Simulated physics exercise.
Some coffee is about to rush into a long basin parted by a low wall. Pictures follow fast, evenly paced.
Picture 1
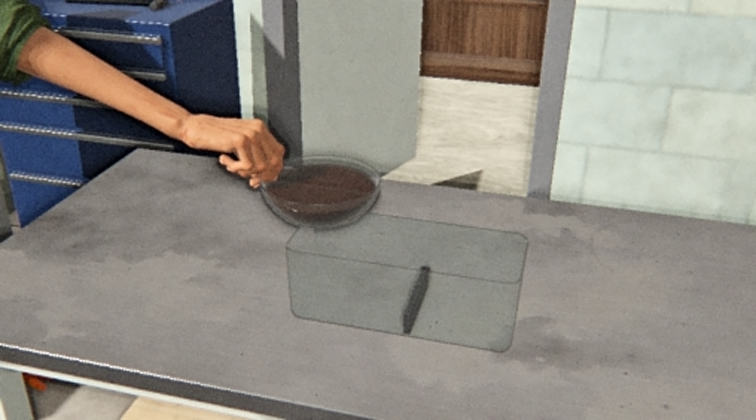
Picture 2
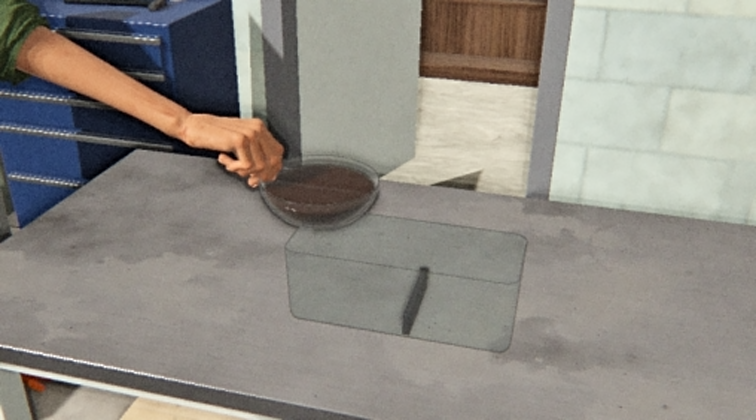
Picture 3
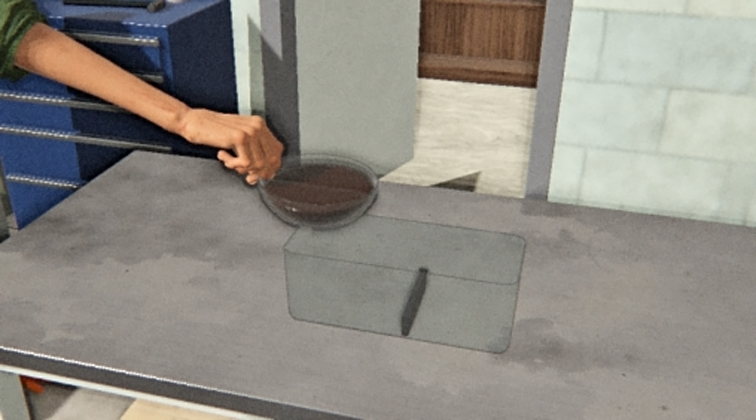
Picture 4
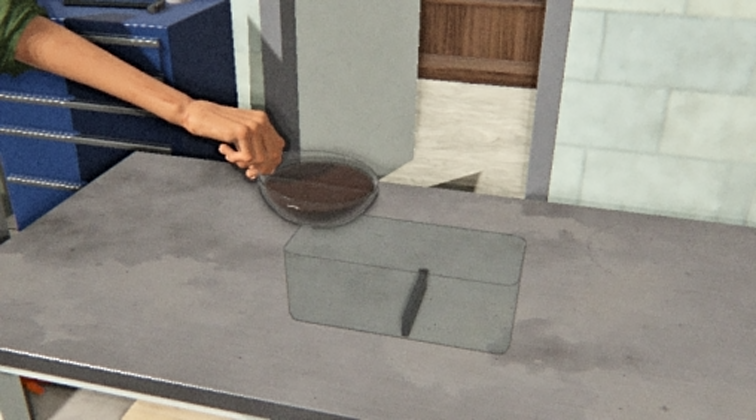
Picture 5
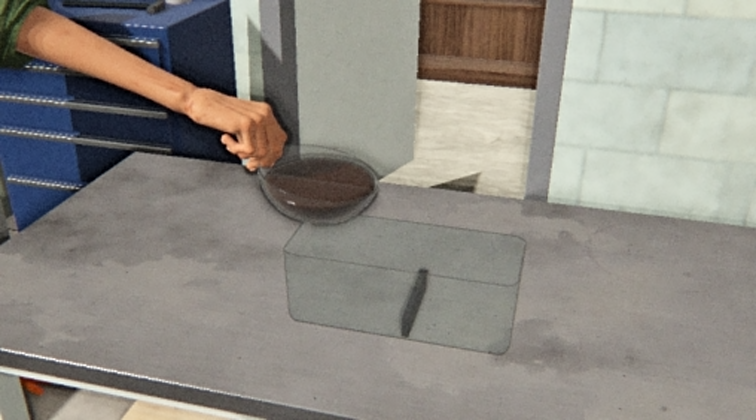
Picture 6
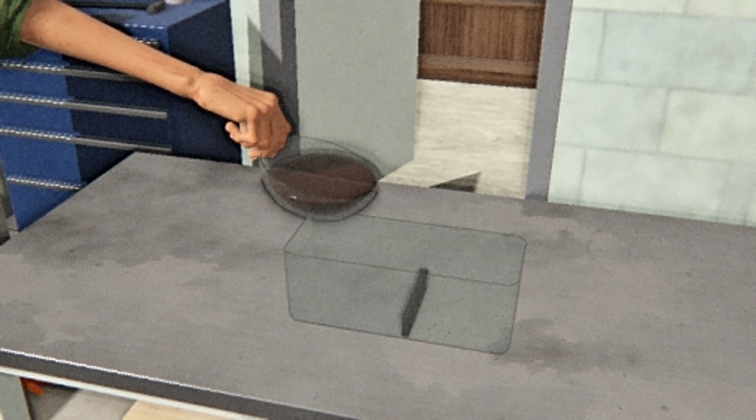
In a workshop with blue drawers and pale tiled walls, a grey tabletop is seen from slightly above by a still camera. A hand reaching from a green sleeve at left holds a clear round bowl of dark brown liquid behind a transparent rectangular basin with a low dark divider. The hand rises slightly and gradually tilts the bowl rightward, the liquid shifting inside, while the basin stays motionless.
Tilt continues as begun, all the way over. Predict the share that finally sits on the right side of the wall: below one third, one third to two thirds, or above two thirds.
Right-side share: Above two thirds.
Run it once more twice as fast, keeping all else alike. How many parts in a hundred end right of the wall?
Around 60 in a hundred.
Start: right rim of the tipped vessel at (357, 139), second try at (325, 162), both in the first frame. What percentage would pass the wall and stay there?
Roughly 75 per cent, and 15 per cent.
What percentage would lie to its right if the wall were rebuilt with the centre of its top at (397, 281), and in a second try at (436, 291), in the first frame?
95 per cent first, then 65 per cent.
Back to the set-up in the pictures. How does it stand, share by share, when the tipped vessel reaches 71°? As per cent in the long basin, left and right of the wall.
5 per cent left, 30 per cent right.
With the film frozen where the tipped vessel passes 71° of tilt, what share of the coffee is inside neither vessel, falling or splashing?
Roughly 40 %.
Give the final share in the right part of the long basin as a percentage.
It is close to 80 per cent.
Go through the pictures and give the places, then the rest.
In the first picture, it leans 0°; its right rim is at (378, 187); the coffee meets the walls at (271, 179) and (375, 193); the long basin's rim runs from (300, 227) to (525, 260); the wall's top is at (417, 291).
In the second picture, it leans 1°; its right rim is at (377, 187); the coffee meets the walls at (270, 179) and (375, 193).
In the third picture, it leans 3°; its right rim is at (376, 189); the coffee meets the walls at (269, 178) and (374, 192).
In the fourth picture, it leans 6°; its right rim is at (376, 189); the coffee meets the walls at (269, 175) and (374, 191).
In the fifth picture, it leans 10°; its right rim is at (376, 190); the coffee meets the walls at (270, 172) and (375, 188).
In the sixth picture, it leans 16°; its right rim is at (376, 190); the coffee meets the walls at (272, 167) and (377, 185); 1 per cent is over the edge.
A moment on, the tilt is 71° and 23 per cent is still to pour, 6 is left of the wall and 30 right of it.
Next, the tilt is 106° and 0 per cent is still to pour, 16 is left of the wall and 83 right of it.
Then the tilt is 113° and 0 per cent is still to pour, 17 is left of the wall and 83 right of it.
Later the tilt is 113° and 0 per cent is still to pour, 18 is left of the wall and 82 right of it.
At rest 18 per cent lies left of the wall, 81 right of it and 0 outside.
